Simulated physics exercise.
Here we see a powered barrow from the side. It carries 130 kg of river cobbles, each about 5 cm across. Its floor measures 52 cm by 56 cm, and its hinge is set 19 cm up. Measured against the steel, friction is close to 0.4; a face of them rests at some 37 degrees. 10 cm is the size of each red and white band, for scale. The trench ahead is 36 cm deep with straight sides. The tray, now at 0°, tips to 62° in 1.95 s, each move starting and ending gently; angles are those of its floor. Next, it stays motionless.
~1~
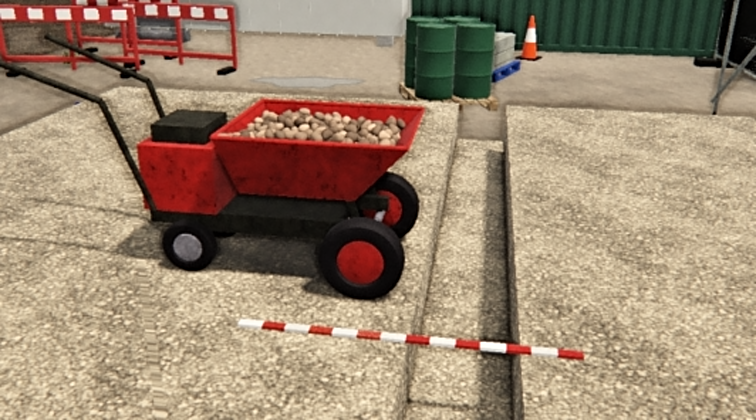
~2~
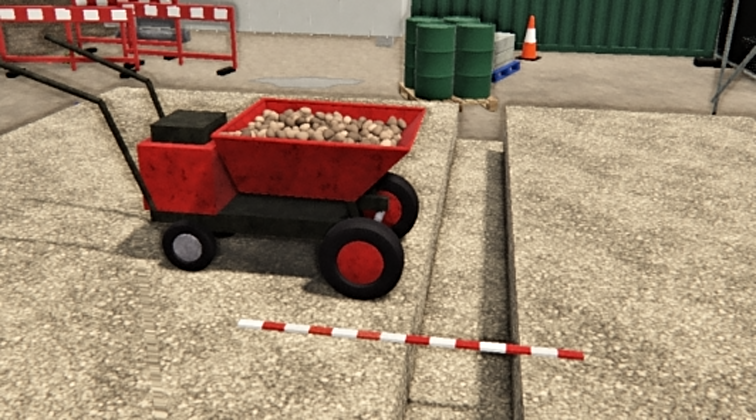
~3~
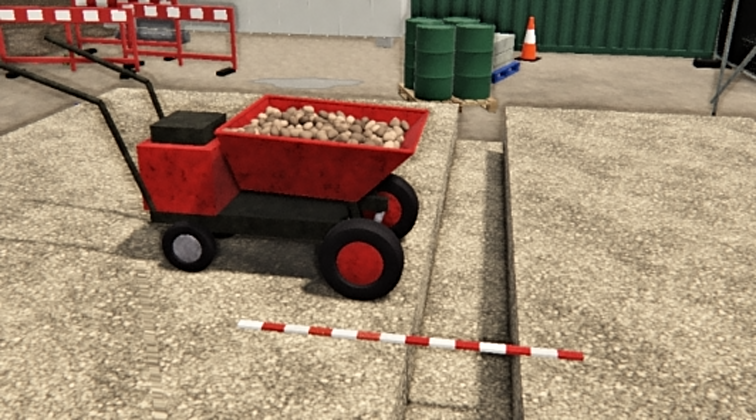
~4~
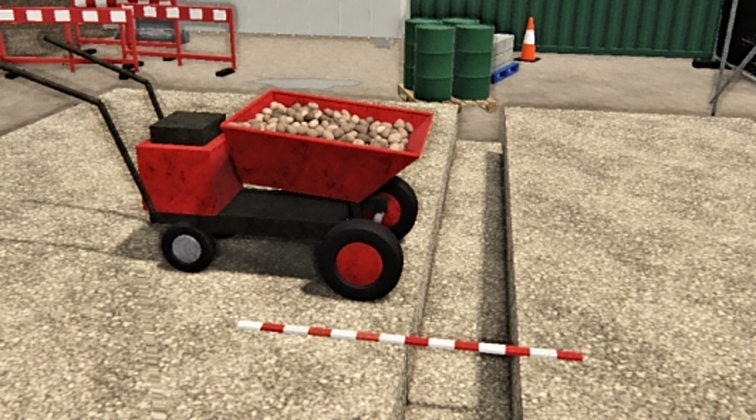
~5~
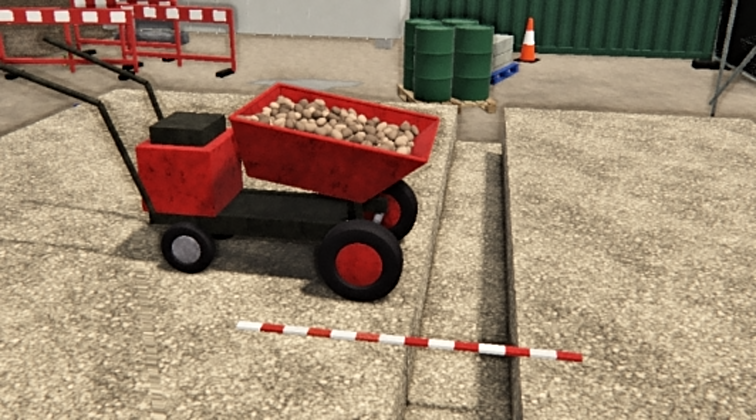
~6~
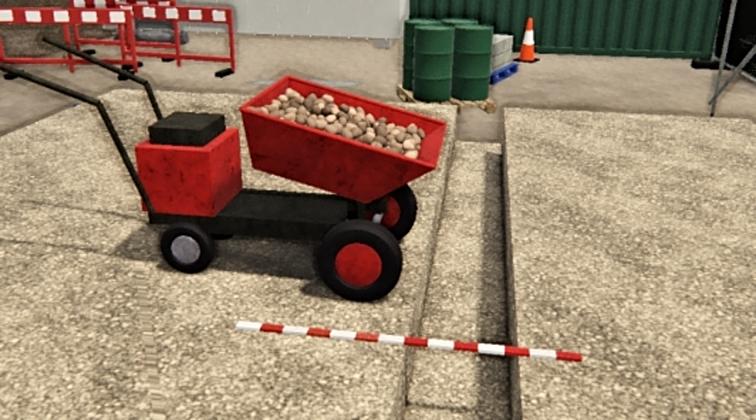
On a gravelly work yard seen from the side and slightly above, a narrow straight-sided trench runs away from the viewer toward green barrels, an orange cone and a green metal wall. A red powered barrow with black handles stands left of it, loaded with brown and pale cobbles, behind a red-and-white pole. The tray slowly tilts rightward, its rear rising, while the cobbles stay heaped inside and the camera remains still.
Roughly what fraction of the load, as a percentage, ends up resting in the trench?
Roughly 55 per cent of the load.
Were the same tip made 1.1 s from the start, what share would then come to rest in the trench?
I'd put it at some 45 in a hundred.
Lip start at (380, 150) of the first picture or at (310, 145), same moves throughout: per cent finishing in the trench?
Around 85% for the first place and 100% for the second.
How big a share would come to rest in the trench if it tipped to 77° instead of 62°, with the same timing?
Share in trench: Approx. 45%.
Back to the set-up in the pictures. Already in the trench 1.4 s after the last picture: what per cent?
I'd put it near 15 per cent.
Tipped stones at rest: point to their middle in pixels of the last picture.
I'd point to around (505, 324).
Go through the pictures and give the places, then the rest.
The tray is at 0°, its lip at (408, 149); the top of the load is at (303, 121), in the first frame.
The tray is at 1°, its lip at (409, 150); the top of the load is at (304, 120), in the second frame.
The tray is at 3°, its lip at (413, 153); the top of the load is at (299, 118), in the third frame.
The tray is at 6°, its lip at (419, 156); the top of the load is at (296, 113), in the fourth frame.
The tray is at 9°, its lip at (427, 162); the top of the load is at (292, 107), in the fifth frame.
The tray is at 14°, its lip at (435, 168); the top of the load is at (295, 101), in the sixth frame.
Then, 0.9 s after the last picture the floor is at 52°, 100 % in the tray; the foremost stones are at (484, 202).
Then, 1.4 s after the last picture the floor is at 62°, 55 % in the tray, 14 % in the trench, 31 % past the trench; the foremost stones are at (597, 276).
Then, 1.8 s after the last picture the floor is at 62°, 30 % in the tray, 23 % in the trench, 47 % past the trench; the foremost stones are at (672, 286).
Then, 3.8 s after the last picture the floor is at 62°, 0 % in the tray, 55 % in the trench, 45 % past the trench; the foremost stones are at (711, 288).
